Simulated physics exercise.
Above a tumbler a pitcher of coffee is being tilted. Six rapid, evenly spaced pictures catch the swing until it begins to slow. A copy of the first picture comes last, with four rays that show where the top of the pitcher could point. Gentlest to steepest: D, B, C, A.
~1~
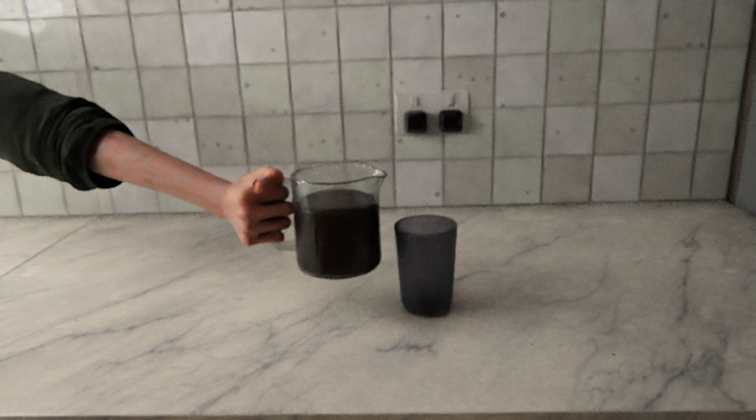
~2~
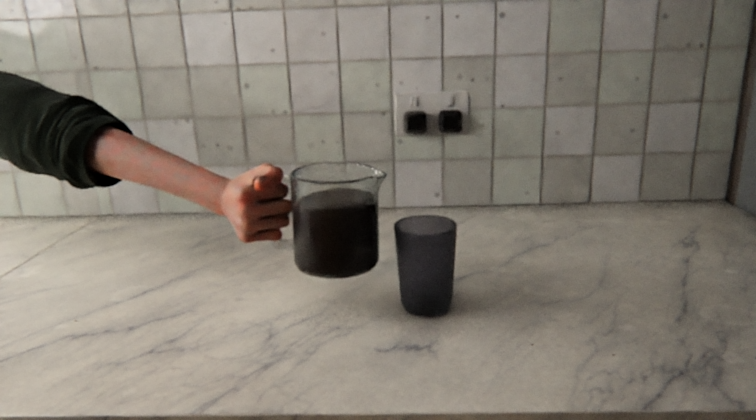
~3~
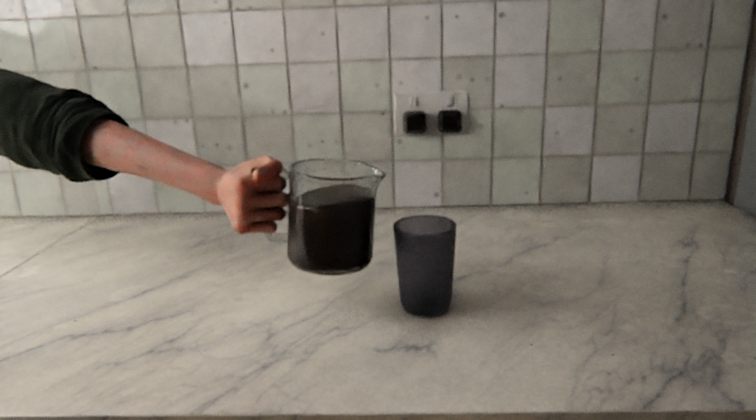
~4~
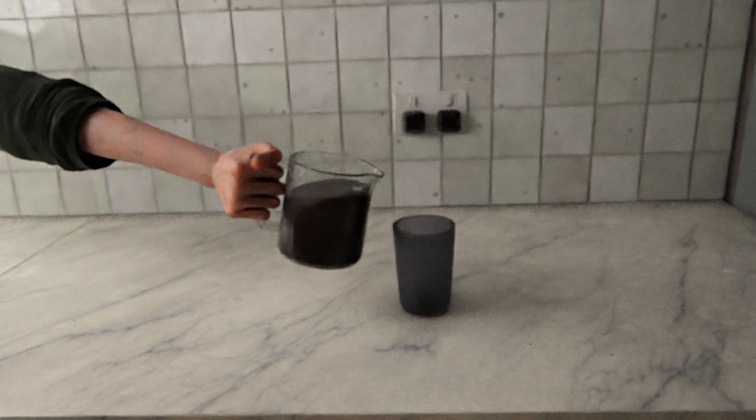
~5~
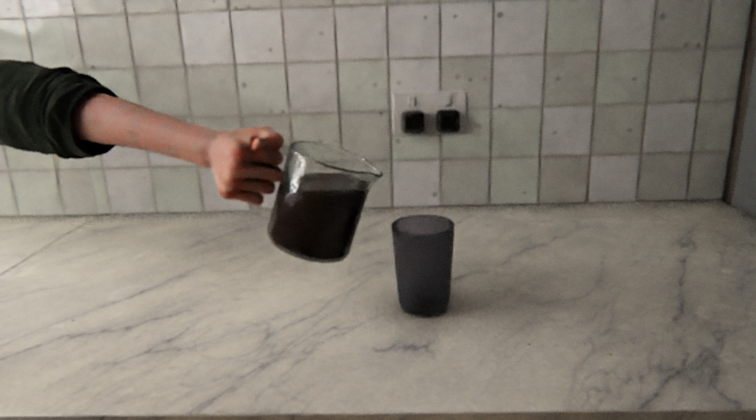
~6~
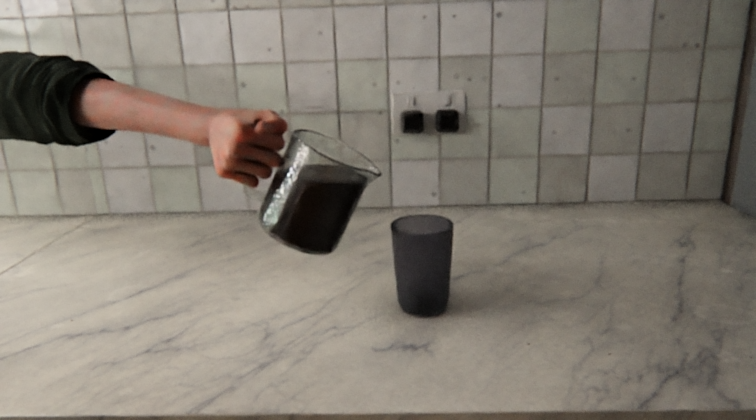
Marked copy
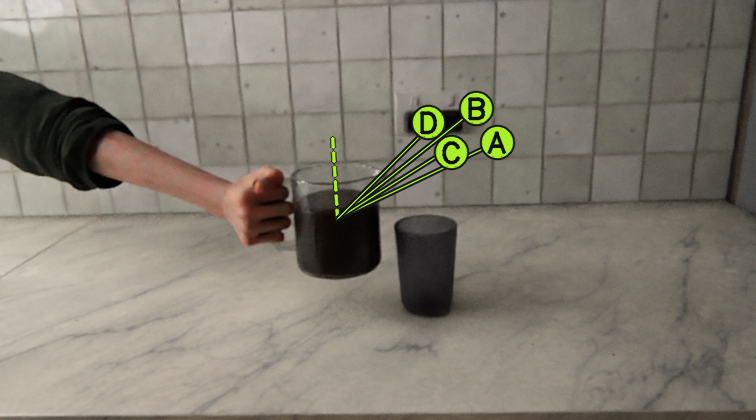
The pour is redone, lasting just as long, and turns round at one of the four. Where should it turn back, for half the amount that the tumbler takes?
Use tilt C.
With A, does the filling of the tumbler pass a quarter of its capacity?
Yes, clearly.
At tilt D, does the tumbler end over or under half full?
Under.
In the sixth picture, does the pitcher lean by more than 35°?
No, it does not.
On the marked copy, A at (482, 149); B at (463, 118); C at (434, 157); D at (418, 137).
Choosing A, the tumbler ends with about 66 % of what it can hold; 3 % of the coffee is spilt.
Choosing B, the tumbler ends with about 31 % of what it can hold.
Choosing C, the tumbler ends with about 50 % of what it can hold.
Choosing D, the tumbler ends with about 17 % of what it can hold.
